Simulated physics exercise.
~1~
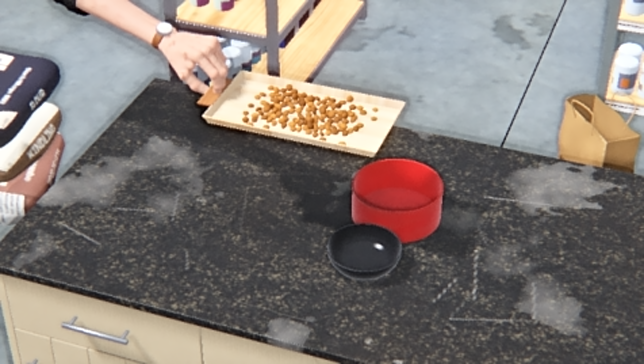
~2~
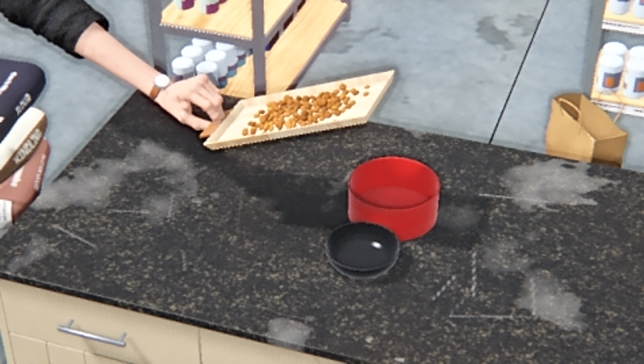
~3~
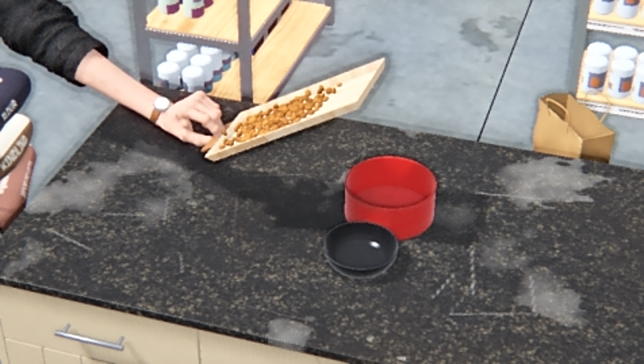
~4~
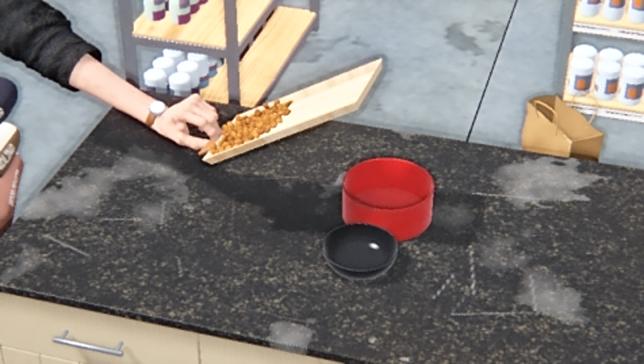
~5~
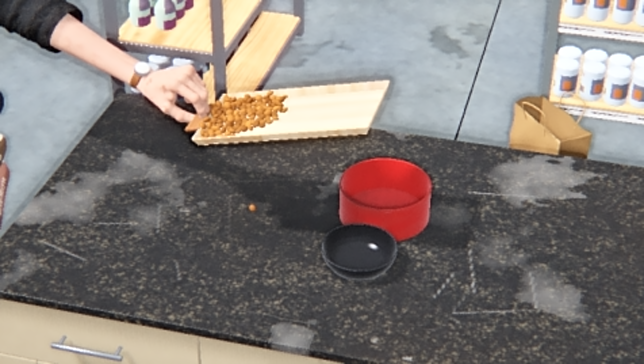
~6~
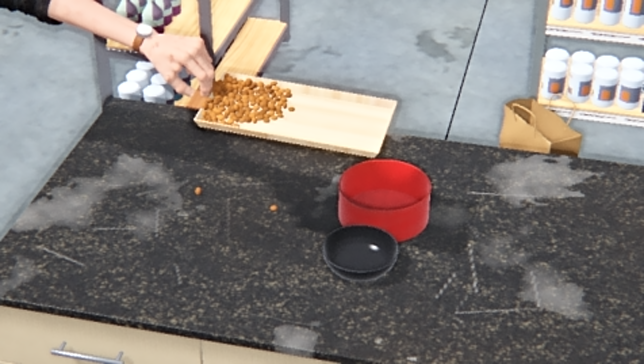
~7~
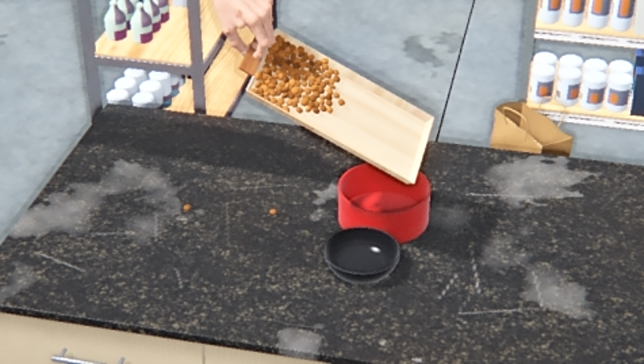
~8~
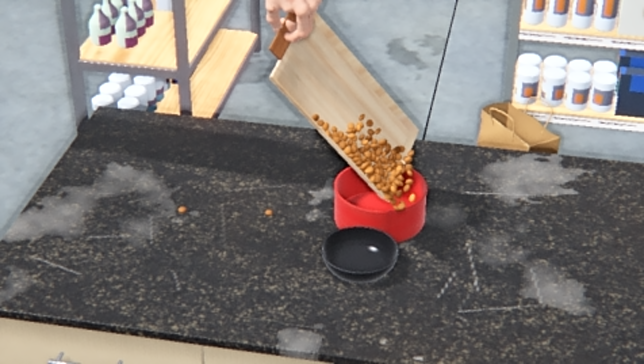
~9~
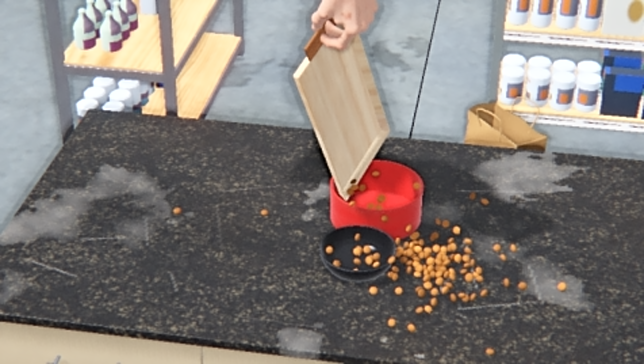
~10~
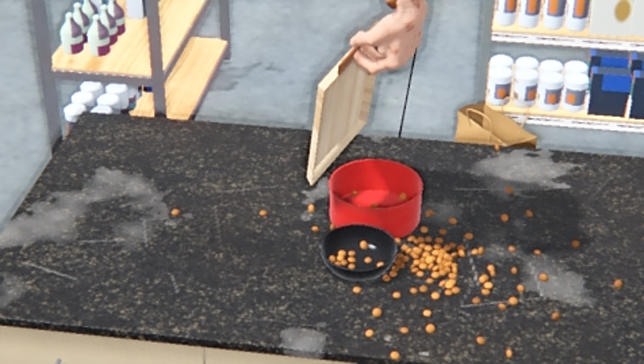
Wooden tray of brown kibble tilting in a hand, levelling, then tipping steeply over a red pot, most pieces scattering across the dark counter.
